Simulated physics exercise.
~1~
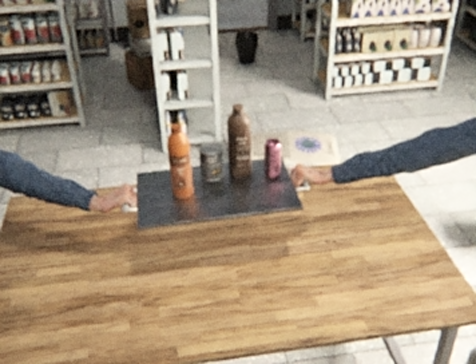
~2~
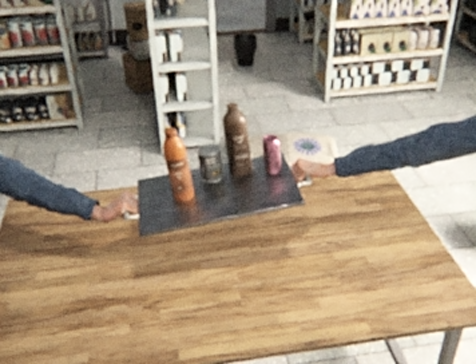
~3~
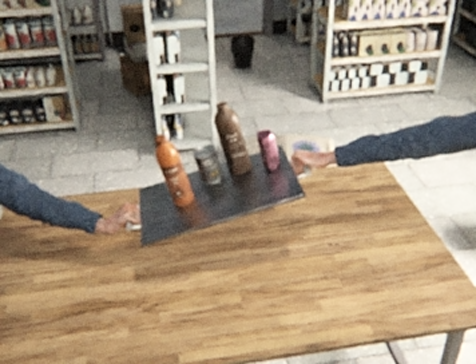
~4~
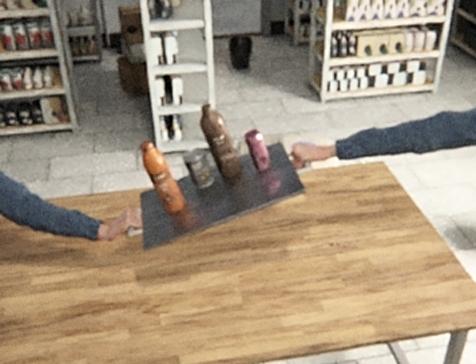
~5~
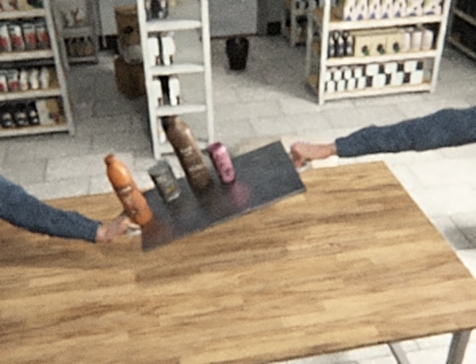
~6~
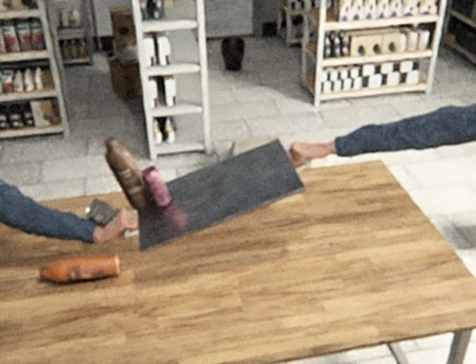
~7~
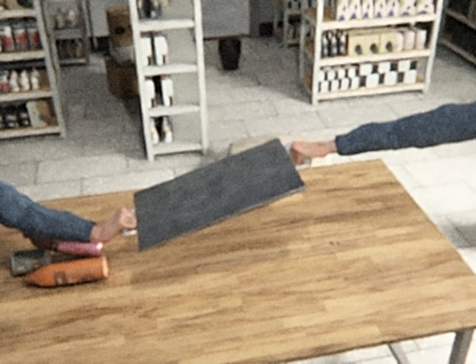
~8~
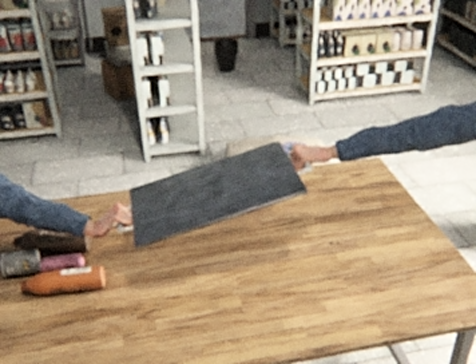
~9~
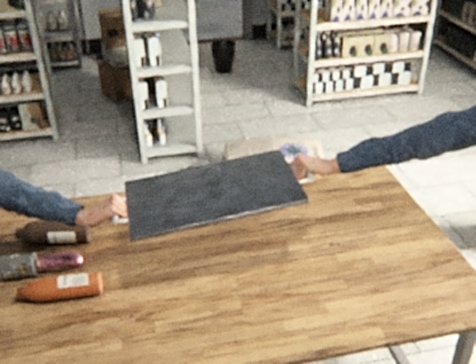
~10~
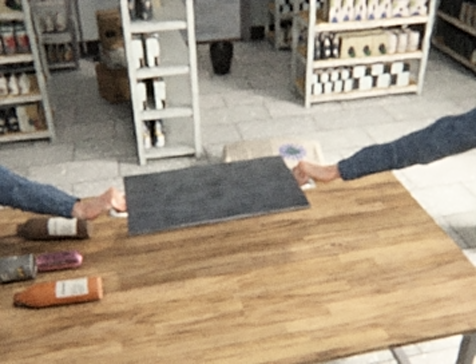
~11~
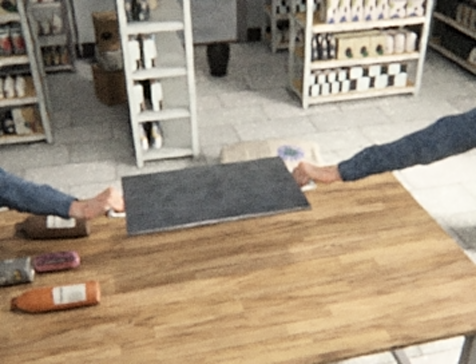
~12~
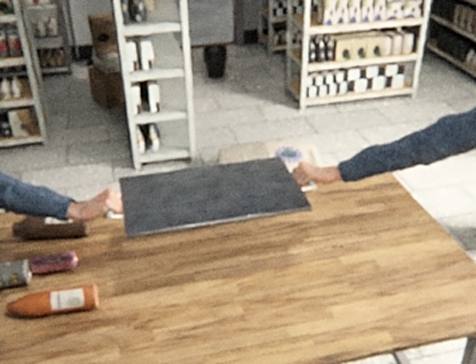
In a shop with stocked shelves behind, two hands hold a dark, flat tray just above a wooden table, with an orange bottle, a grey tin, a brown bottle and a pink can standing on it. The right hand rises so that the tray's left edge dips, and all the items lean and slide left. The orange bottle drops off first, followed by the grey tin and brown bottle, and finally the pink can. The hands then level the empty tray. All four items end up lying on their sides on the table at the left.
